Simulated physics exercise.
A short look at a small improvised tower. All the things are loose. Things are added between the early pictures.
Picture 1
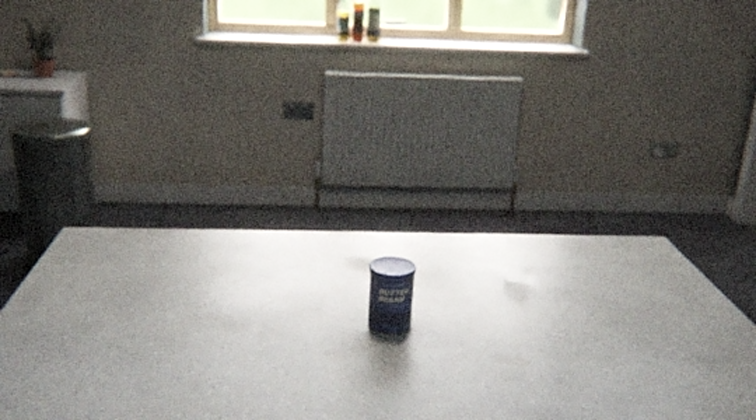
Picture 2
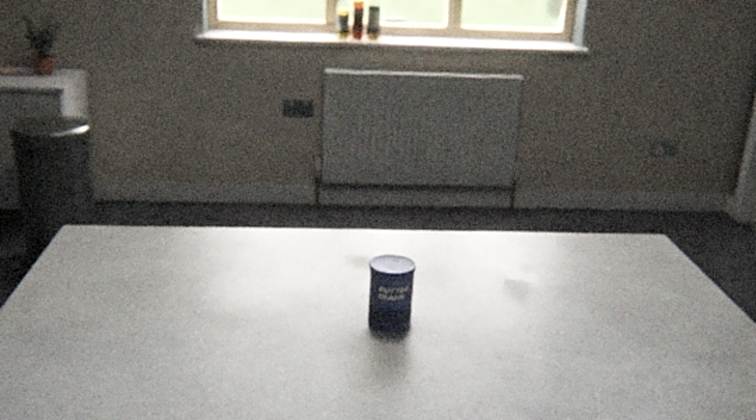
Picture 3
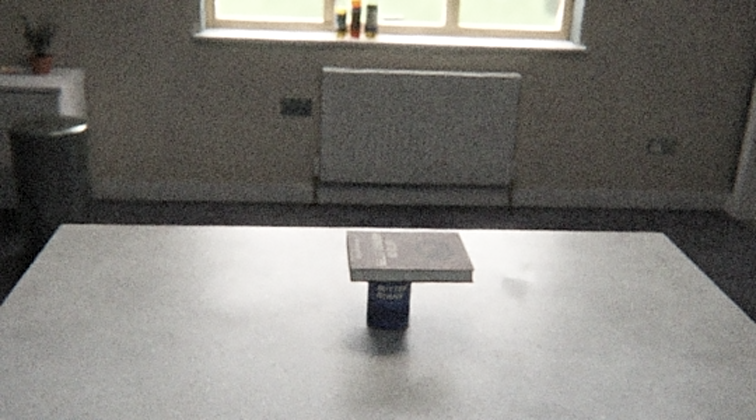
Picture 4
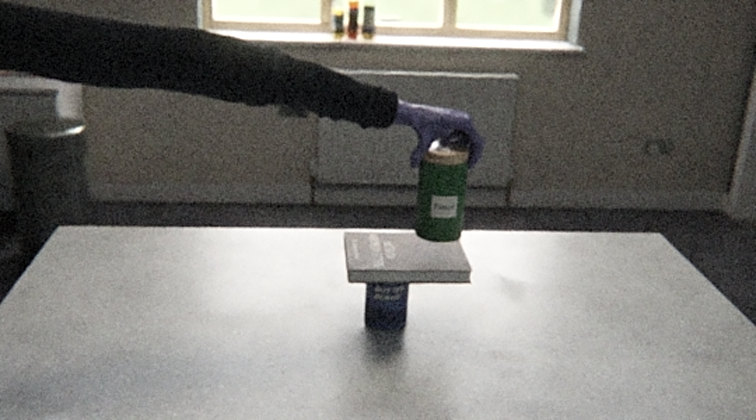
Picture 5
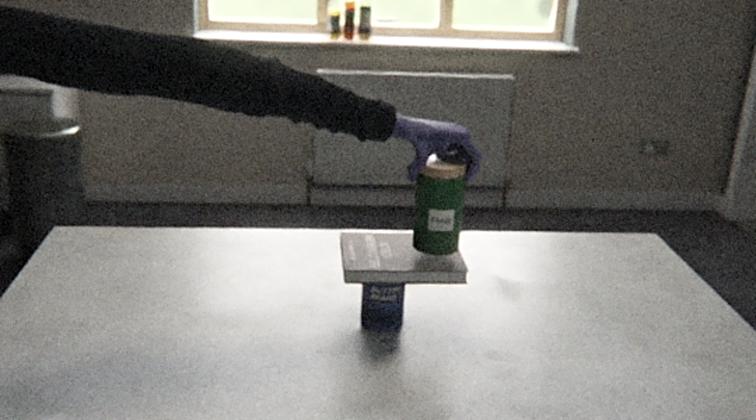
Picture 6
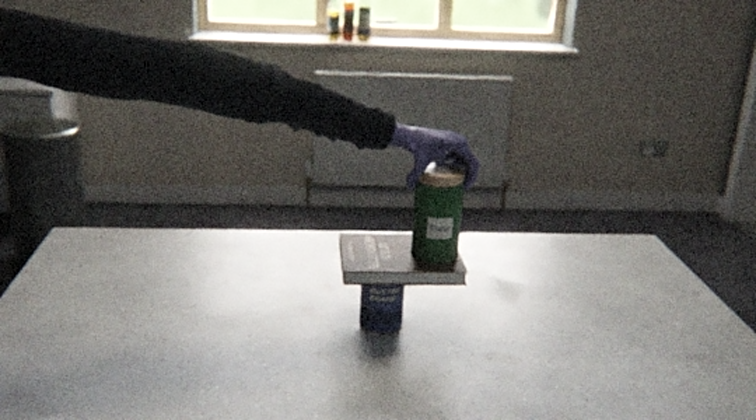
A grey book appears flat on top of a blue tin that stands alone on a pale table, its right side jutting out farther than its left. A purple-gloved hand on a dark-sleeved arm then holds a green jar above the book's right side and lowers it onto the cover, fingers still gripping the lid.
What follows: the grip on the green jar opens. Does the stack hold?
Outcome: The stack gives way.
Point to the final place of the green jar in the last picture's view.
Around (530, 313).
Then, 0.40 s after the last picture, green jar now fallen; brown book tipped 58° from how it was.
Then, 0.80 s after the last picture, brown book now fallen; blue tin slid about its own width.
By the end, fallen, green jar and brown book; moved from the start, blue tin. Seen from the same camera at the end, green jar near (529, 313). The stack loses its balance.
